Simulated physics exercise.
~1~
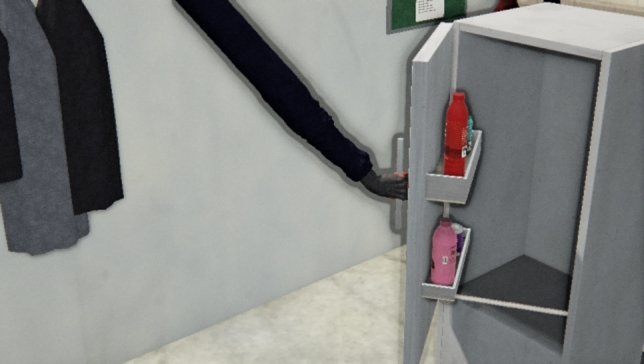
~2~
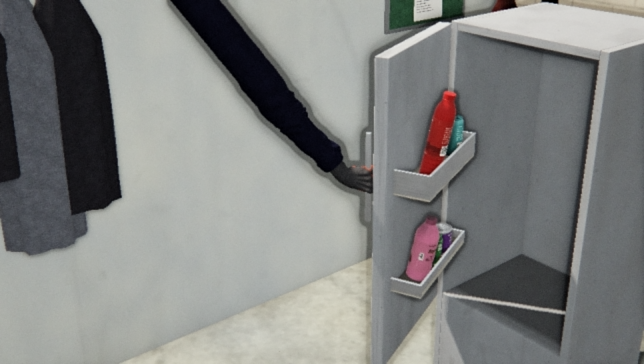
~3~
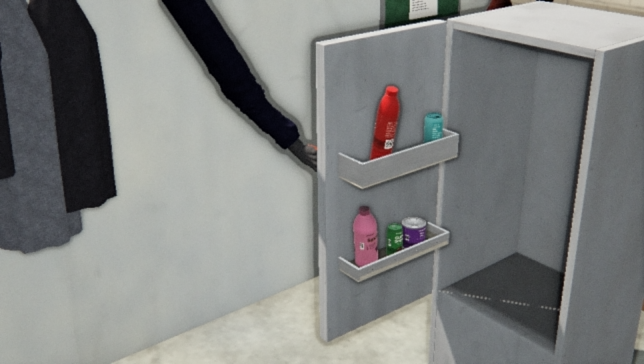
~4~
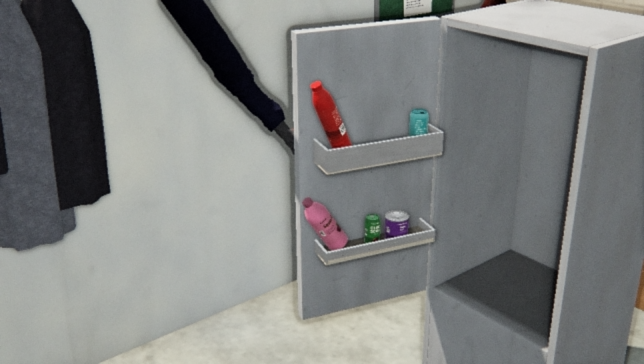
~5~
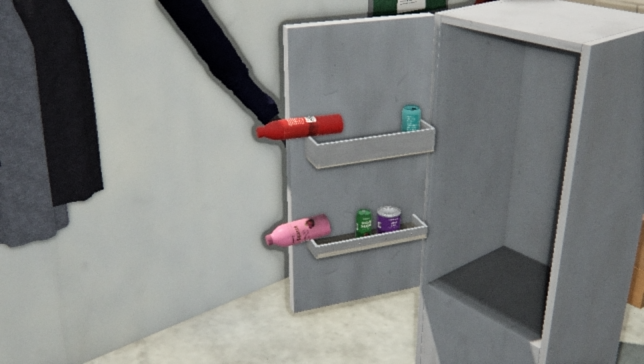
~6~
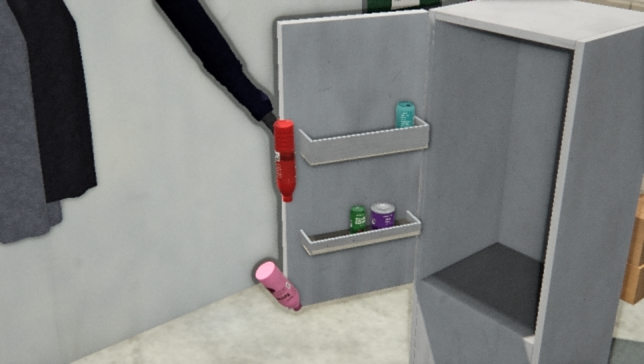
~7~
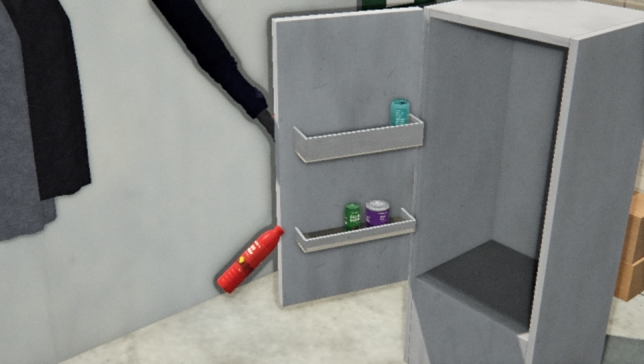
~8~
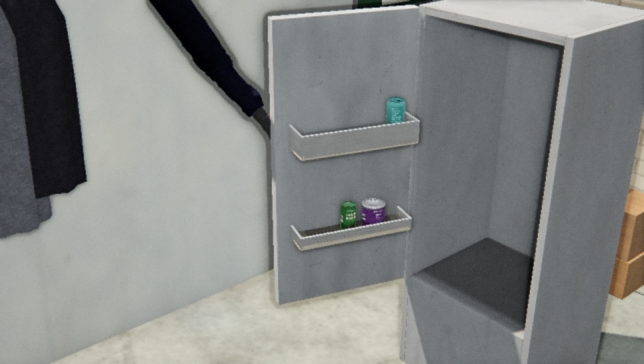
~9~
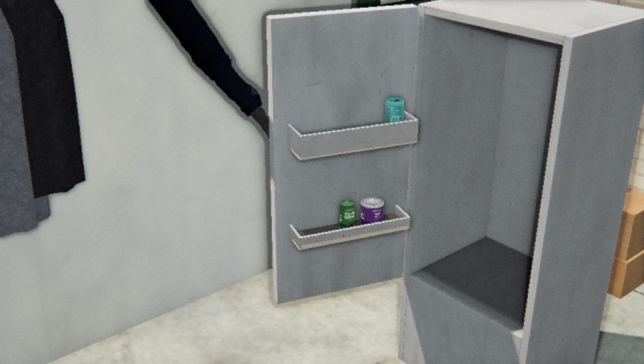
By a pale wall, a hand swinging a grey locker door open, red and pink bottles toppling out, three cans staying racked.
